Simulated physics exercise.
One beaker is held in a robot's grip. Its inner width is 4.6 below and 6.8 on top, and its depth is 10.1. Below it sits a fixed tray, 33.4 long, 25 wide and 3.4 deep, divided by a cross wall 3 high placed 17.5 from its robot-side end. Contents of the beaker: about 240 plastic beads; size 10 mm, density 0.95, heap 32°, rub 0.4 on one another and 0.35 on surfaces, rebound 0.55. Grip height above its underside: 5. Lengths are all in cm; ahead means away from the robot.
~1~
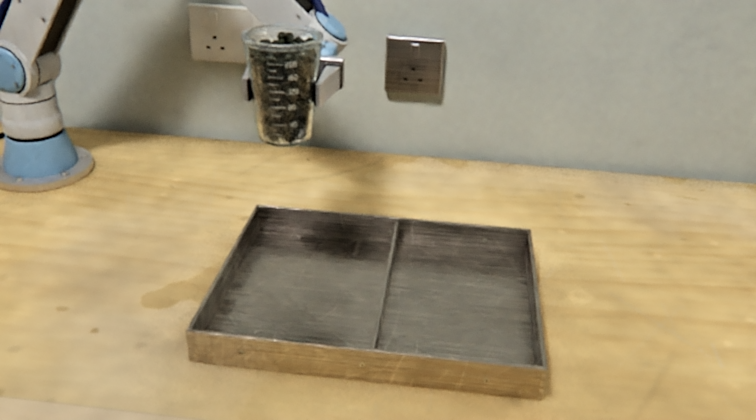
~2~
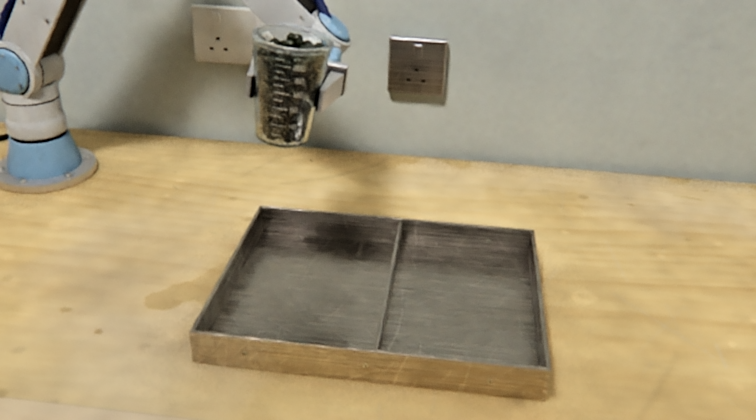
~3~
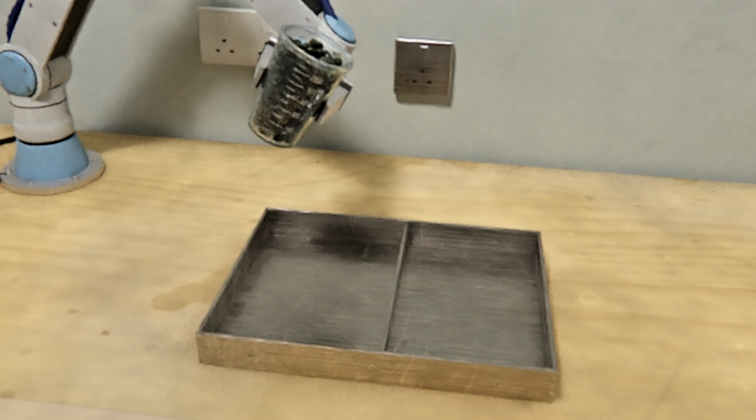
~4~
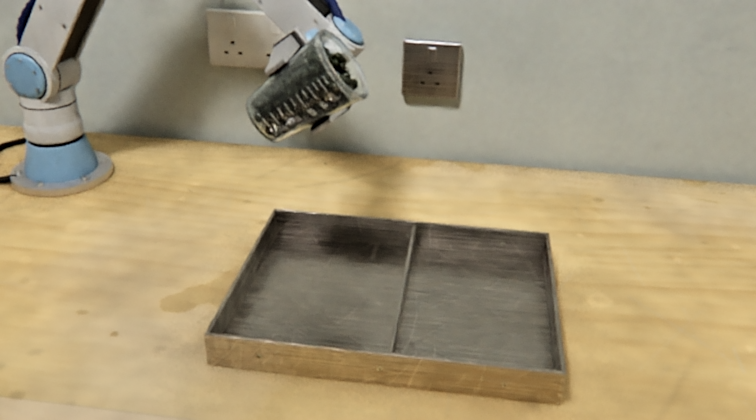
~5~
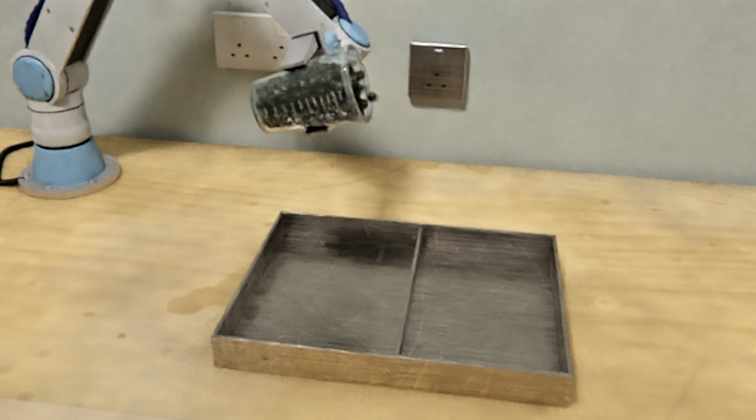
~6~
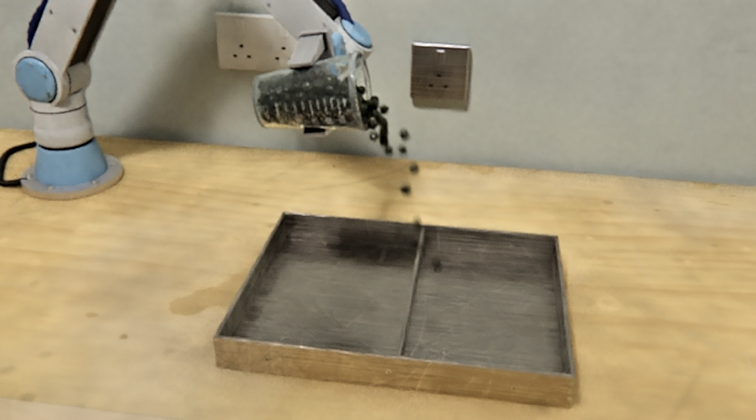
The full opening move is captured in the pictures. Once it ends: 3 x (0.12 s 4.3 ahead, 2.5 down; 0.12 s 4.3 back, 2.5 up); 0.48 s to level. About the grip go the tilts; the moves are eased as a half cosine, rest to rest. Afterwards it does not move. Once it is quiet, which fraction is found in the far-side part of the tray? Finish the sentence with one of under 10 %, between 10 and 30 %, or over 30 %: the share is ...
The share is over 30 %.
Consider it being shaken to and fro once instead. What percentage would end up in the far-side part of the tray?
In that case it would be near 35 percent.
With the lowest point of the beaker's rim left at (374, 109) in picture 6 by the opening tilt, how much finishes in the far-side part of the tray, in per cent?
It comes out near 25 percent.
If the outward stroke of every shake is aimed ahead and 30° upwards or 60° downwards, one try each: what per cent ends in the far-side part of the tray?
I'd say close to 85 percent for the first and close to 40 percent for the second.
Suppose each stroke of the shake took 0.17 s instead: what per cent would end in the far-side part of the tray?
In that case it would be near 40 percent.
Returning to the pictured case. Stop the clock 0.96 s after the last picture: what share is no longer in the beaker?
Share out: Near 75 %.
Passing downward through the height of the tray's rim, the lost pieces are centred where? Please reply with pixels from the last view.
About at (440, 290).
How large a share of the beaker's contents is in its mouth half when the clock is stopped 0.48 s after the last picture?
Share in the mouth half: About 65 %.
Then, 0.48 s later, tilted 80° forward, highest piece 24 above the table; 98 in the beaker, 86 in the far-side part, 16 in the robot-side part, 3 on the table or floor, 36 in flight or on a rim.
Then, 0.96 s later, tilted 40° forward, highest piece 26 above the table; 130 in the far-side part, 65 in the beaker, 37 in the robot-side part, 7 on the table or floor.
Then, 1.40 s later, level, highest piece 24 above the table; 130 in the far-side part, 65 in the beaker, 37 in the robot-side part, 7 on the table or floor.
Then, 2.45 s later, level, highest piece 24 above the table; 130 in the far-side part, 65 in the beaker, 37 in the robot-side part, 7 on the table or floor.
At rest, 130 in the far-side part, 65 in the beaker, 37 in the robot-side part, 7 on the table or floor. That is 54 % in the far-side part of the tray.
